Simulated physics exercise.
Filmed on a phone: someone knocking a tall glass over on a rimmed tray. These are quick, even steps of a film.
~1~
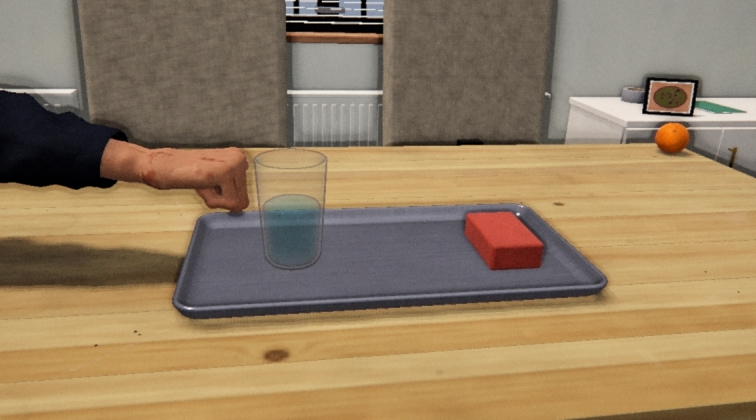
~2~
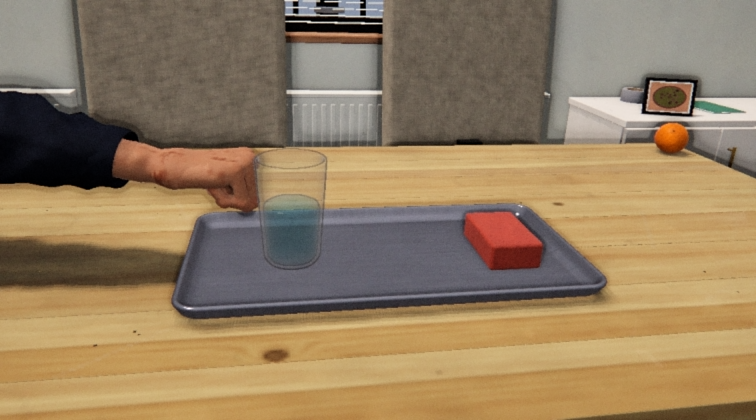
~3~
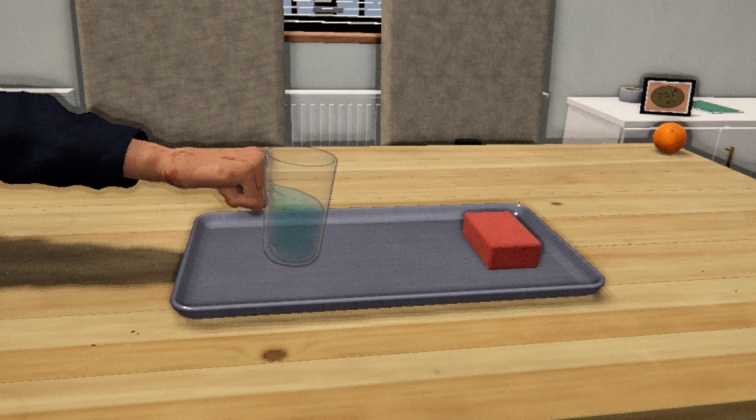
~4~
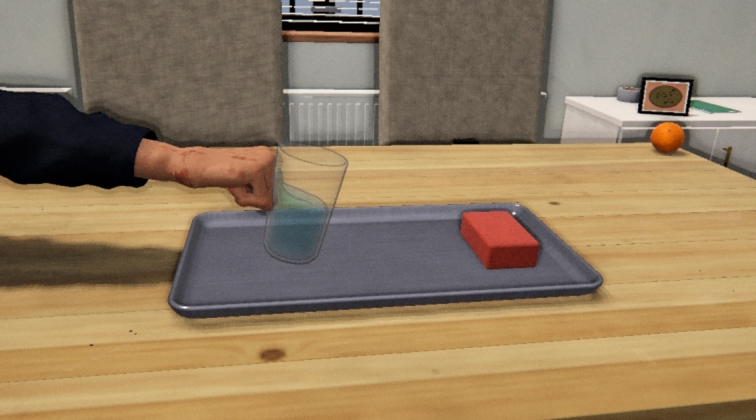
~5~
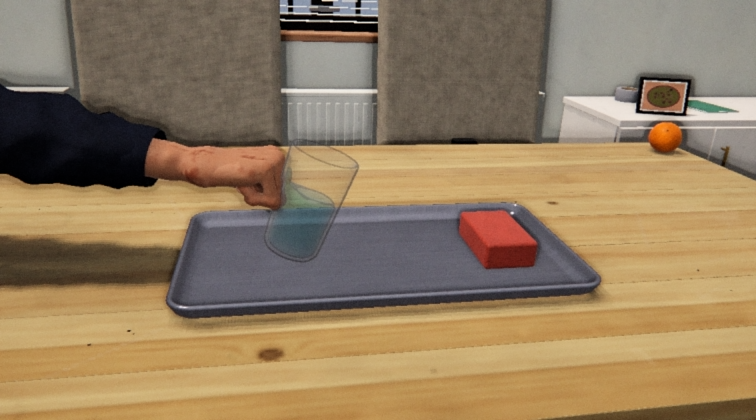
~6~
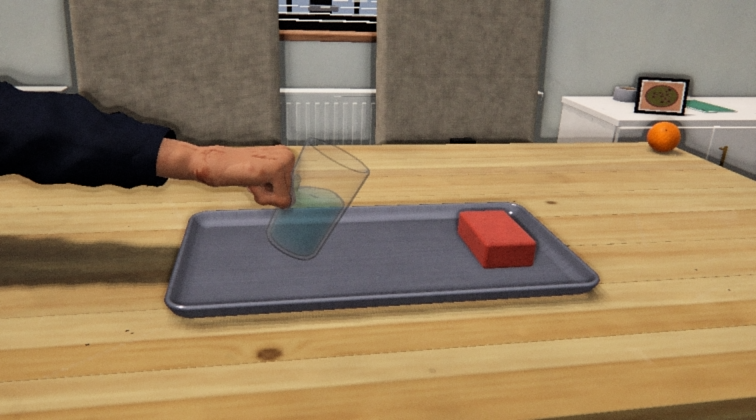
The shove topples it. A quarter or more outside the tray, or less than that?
As it turns out, under a quarter gets off the tray.
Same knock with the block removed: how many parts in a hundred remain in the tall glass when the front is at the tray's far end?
Near 55 %.
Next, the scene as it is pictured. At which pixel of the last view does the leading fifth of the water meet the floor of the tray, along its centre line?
At about (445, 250).
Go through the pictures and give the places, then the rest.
In the first frame, it leans 0°; its right rim is at (325, 160); the water meets the walls at (262, 203) and (320, 201); the tray's far rim is at (562, 239); a block is fixed to the tray further along.
In the second frame, it leans 0°; its right rim is at (325, 160); the water meets the walls at (262, 203) and (319, 201).
In the third frame, it leans 6°; its right rim is at (335, 160); the water meets the walls at (268, 182) and (322, 201).
In the fourth frame, it leans 13°; its right rim is at (346, 162); the water meets the walls at (277, 169) and (329, 204).
In the fifth frame, it leans 20°; its right rim is at (356, 166); the water meets the walls at (281, 187) and (335, 200).
In the sixth frame, it leans 27°; its right rim is at (367, 171); the water meets the walls at (286, 193) and (344, 197).
A moment on, the tall glass is falling and 100 per cent is in the glass, 0 on the tray and 0 above or beyond its rim.
Next, the tall glass lies on its side and 73 per cent is in the glass, 11 on the tray and 16 above or beyond its rim.
Then the tall glass lies on its side and 37 per cent is in the glass, 47 on the tray and 16 above or beyond its rim.
Later the tall glass lies on its side and 20 per cent is in the glass, 72 on the tray and 8 above or beyond its rim.
Finally, 92 per cent is held by tray and glass, 8 is off the tray.
